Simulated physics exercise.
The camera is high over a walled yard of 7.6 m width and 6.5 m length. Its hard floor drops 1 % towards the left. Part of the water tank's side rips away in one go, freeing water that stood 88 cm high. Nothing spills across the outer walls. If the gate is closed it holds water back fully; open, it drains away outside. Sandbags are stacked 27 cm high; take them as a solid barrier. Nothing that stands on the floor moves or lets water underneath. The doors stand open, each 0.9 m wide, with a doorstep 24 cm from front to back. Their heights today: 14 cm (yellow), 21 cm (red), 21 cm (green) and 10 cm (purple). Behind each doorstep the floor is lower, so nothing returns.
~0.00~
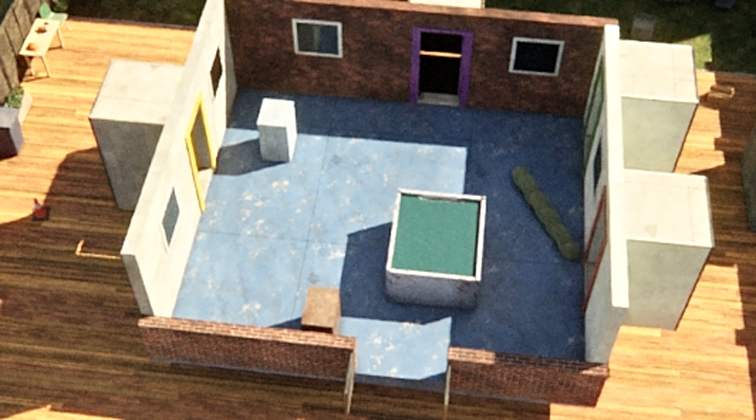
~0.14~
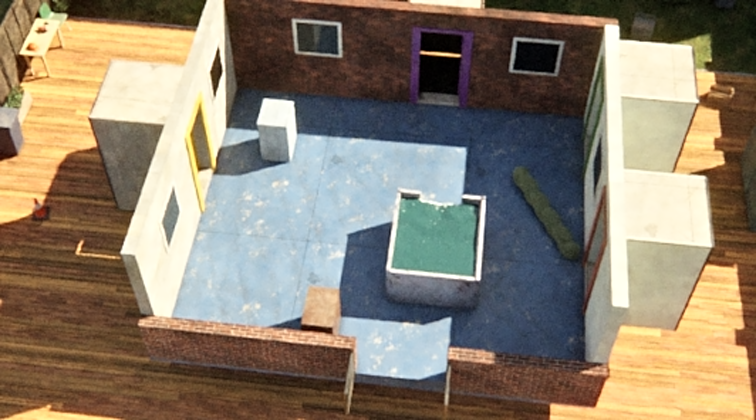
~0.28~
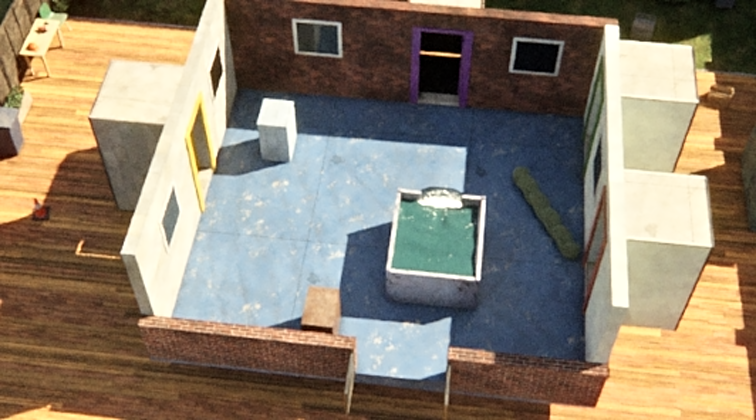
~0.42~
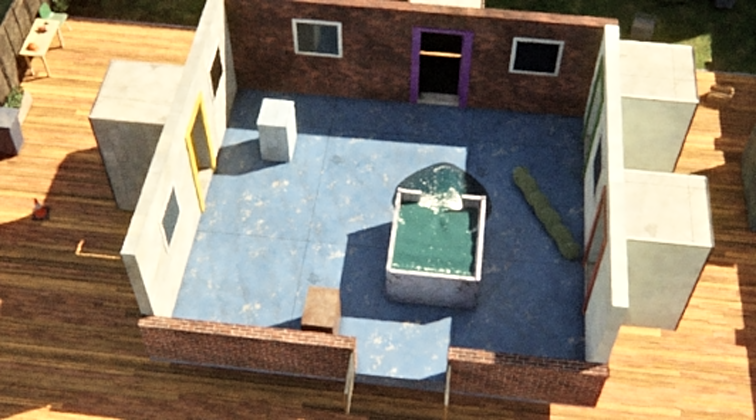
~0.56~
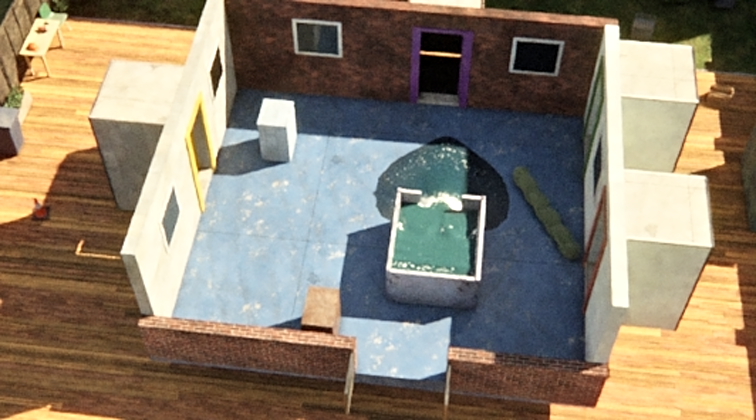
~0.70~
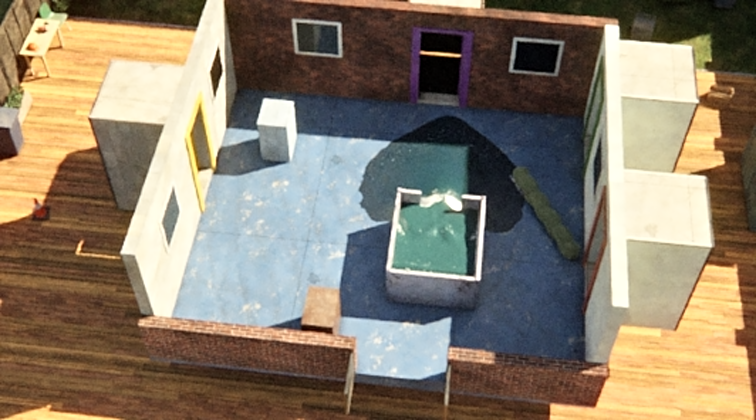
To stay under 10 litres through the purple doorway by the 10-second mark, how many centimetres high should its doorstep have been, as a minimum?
Some 26 cm above the ground.
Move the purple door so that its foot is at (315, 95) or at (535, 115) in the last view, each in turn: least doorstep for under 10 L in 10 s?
About 9.0 and 20 cm.
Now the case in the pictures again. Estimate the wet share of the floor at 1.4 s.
Some 25 per cent of it.
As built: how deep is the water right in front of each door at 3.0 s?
Depths in cm: Yellow 0, red 0, green 12, purple 19.
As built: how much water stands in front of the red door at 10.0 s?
Some 1.0 cm.
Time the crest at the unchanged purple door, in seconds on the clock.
Around 2.4 s.
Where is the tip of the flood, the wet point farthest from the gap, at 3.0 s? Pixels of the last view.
Near (238, 88).
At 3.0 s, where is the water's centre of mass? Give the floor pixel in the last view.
At about (434, 188).
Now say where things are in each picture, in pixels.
In the first frame, still water, 88 cm deep, in the water tank at (437, 236); the purple door at (440, 71) is dry.
In the second frame, the gap is on the far side, the front 0.4 m out at a hidden place; the back of the water tank holds 88 cm.
In the third frame, the gap is on the far side, the front 0.9 m out at (431, 190); the back of the water tank holds 88 cm.
In the fourth frame, the front is at (440, 166), 1.6 m from the gap on the far side; 2.1 m2 of floor is wet, 82 cm left at the back.
In the fifth frame, the gap is on the far side, the front 2.3 m out at (443, 140); the back of the water tank holds 74 cm.
In the sixth frame, water pours out on the far side and has run 2.9 m, to (445, 120); about 4 cm deep outside, 76 cm at the back; 0.5 m in a straight line remain to the purple door at (440, 71).
After 1.4 s water covers 25 % of the floor, deepest (38 cm) near (437, 216); 5 cm at the purple door, 39 litres in over its 10 cm doorstep.
After 3.0 s water covers 40 % of the floor, deepest (28 cm) near (238, 88); 19 cm at the purple door, 187 litres in over its 10 cm doorstep.
After 10.0 s water covers 85 % of the floor, deepest (12 cm) near (236, 94); 8 cm at the purple door, 243 litres in over its 10 cm doorstep.
At the purple door as built, the water arrived by 0.8 s and peaked near 24 cm at 2.4 s.
With a doorstep of 21.5 cm, 39 litres would have come in within the 10 s; with 29 cm, 2 litres. So under 10 litres takes about 26 cm.
